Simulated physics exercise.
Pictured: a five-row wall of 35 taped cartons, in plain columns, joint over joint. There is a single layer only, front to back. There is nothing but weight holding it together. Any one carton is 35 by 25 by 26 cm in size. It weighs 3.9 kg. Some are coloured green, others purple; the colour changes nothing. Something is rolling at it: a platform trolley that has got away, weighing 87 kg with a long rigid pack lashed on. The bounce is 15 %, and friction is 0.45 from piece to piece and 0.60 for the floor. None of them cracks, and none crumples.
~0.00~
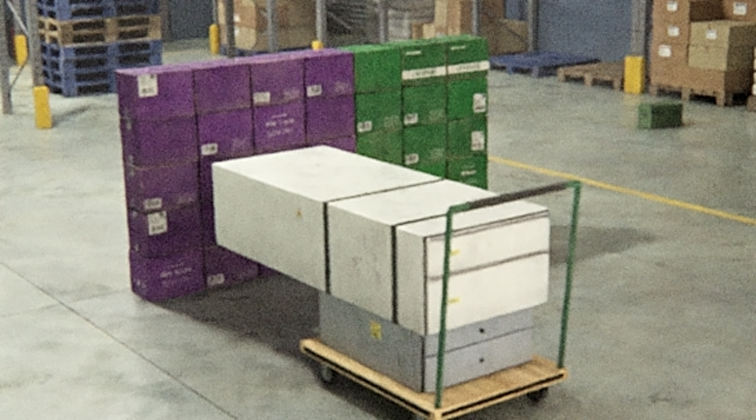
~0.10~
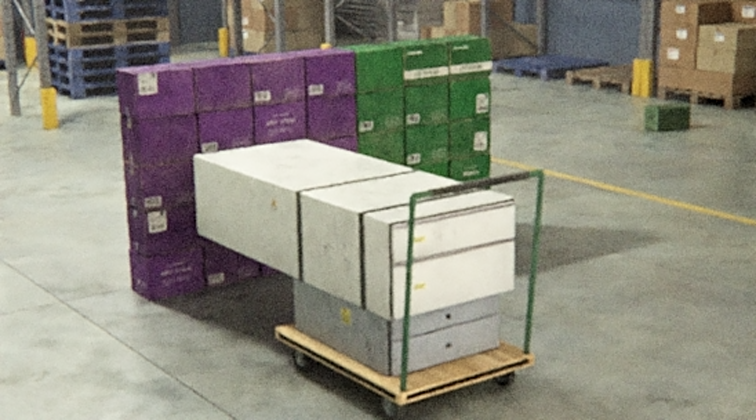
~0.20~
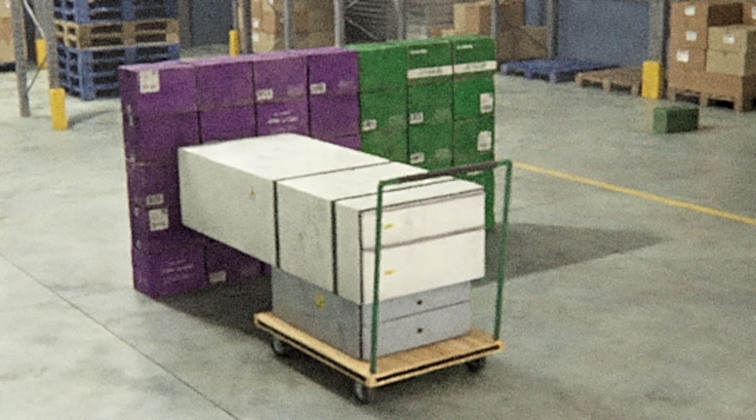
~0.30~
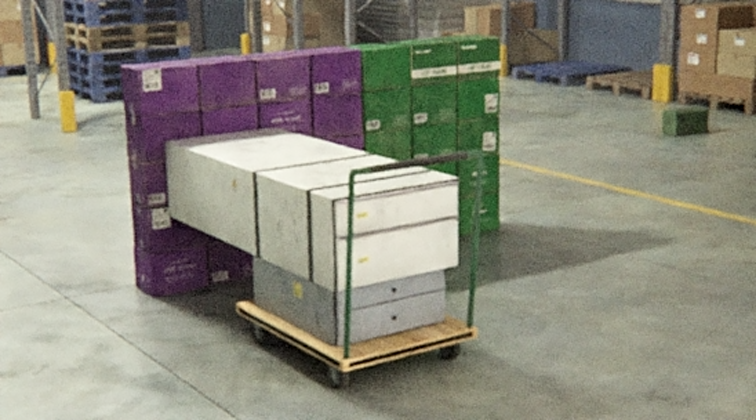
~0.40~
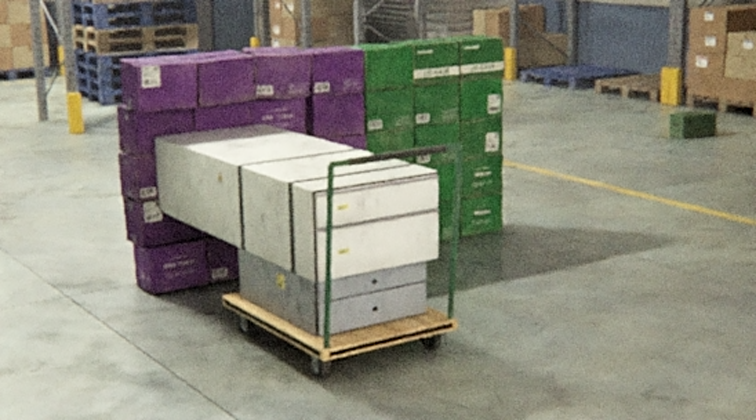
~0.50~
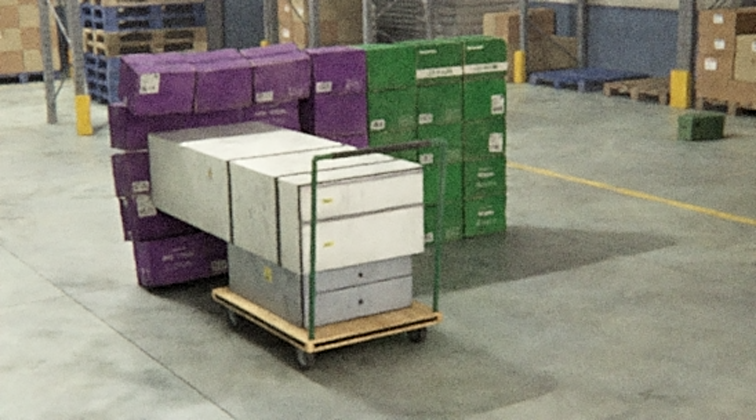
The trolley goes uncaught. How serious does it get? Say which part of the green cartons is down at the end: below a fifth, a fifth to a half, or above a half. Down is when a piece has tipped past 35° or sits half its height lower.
Below a fifth.
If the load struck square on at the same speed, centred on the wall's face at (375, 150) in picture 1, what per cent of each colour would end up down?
Then green ends 60 per cent down and purple 20 per cent.
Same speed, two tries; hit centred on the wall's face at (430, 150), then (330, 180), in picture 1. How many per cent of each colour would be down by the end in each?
First try then second: Green 90 and 30, purple 0 and 40 per cent.
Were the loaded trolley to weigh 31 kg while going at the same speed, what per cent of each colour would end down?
The split would be green 0, then purple 70 per cent.
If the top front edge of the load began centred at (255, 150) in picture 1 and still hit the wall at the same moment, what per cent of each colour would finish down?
You'd end up with green at 0 per cent down and purple at 80 per cent.
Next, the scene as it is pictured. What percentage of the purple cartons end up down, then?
70 percent of the purple ones.
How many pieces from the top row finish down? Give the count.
A total of 3.
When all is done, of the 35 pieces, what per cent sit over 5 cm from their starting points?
It works out to 45 percent.
After 0.60 s, load 31 cm past the wall's line, still rolling; none of the 15 green cartons down (3 of 35 in all colours); top green carton unmoved; top purple carton 37° from how it stood.
After 0.76 s, load 46 cm past the wall's line, still rolling; none of the 15 green cartons down (14 of 35 in all colours); top green carton unmoved; top purple carton 65° from how it stood, 12 cm lower.
After 1.00 s, load 68 cm past the wall's line, still rolling; none of the 15 green cartons down (14 of 35 in all colours); top green carton unmoved; top purple carton 74° from how it stood, 25 cm lower.
After 1.50 s, load 1.03 m past the wall's line, still rolling; none of the 15 green cartons down (14 of 35 in all colours); top green carton unmoved; top purple carton on its side.
In the end (2.9 s), load 1.16 m past the wall's line, stopped; none of the 15 green cartons down (14 of 35 in all colours); top green carton unmoved; top purple carton 71° from how it stood, 83 cm lower. That is 0 per cent. From the last view, middles, top green carton near (382, 67), top purple carton near (221, 196).
